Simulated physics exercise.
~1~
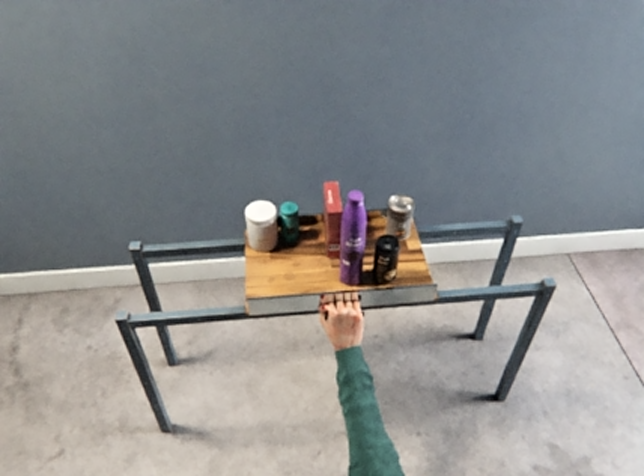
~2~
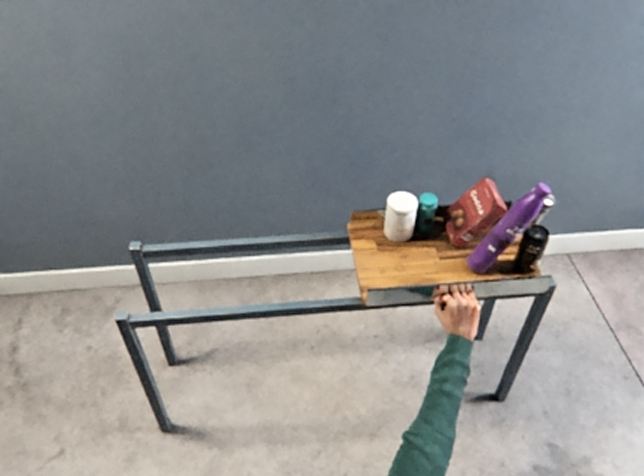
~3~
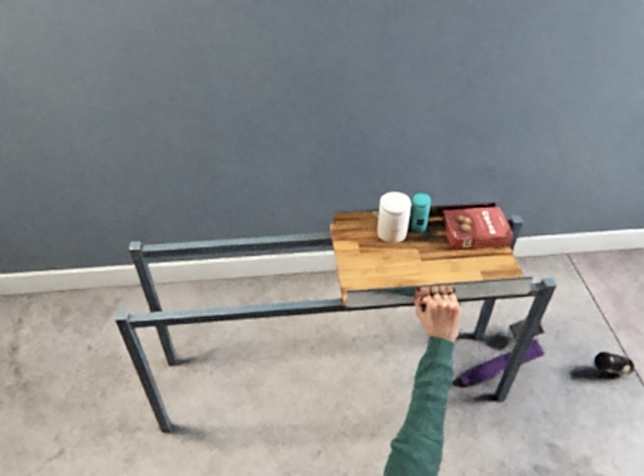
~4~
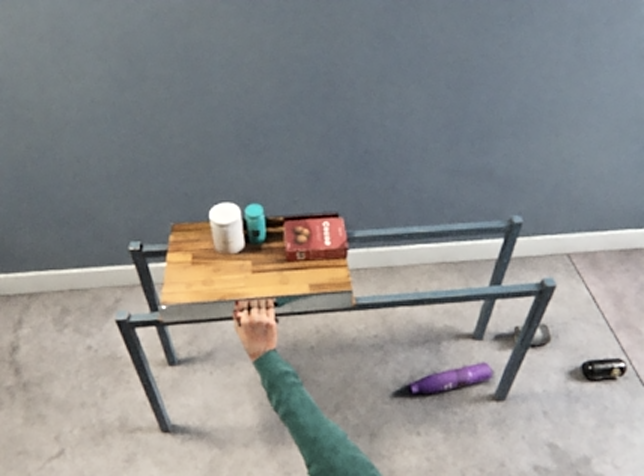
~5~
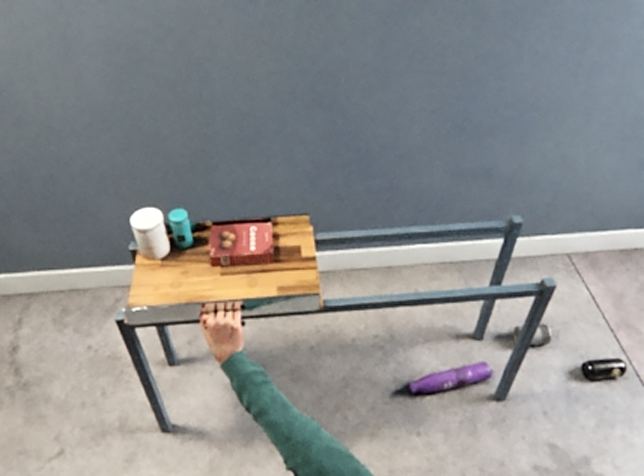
A wooden tray on dark metal rails, seen from slightly above against a grey wall, is held at its front edge by a hand in a green sleeve. It carries a white jar and turquoise shaker at left, a red packet and tall purple bottle mid-tray, and a black can and grey tin at right. The hand moves it right, and the bottle and packet tip. The bottle, can and tin drop to the floor, while the packet lies flat. The hand then slides the tray to the left end, where the jar and shaker still stand beside the fallen packet.
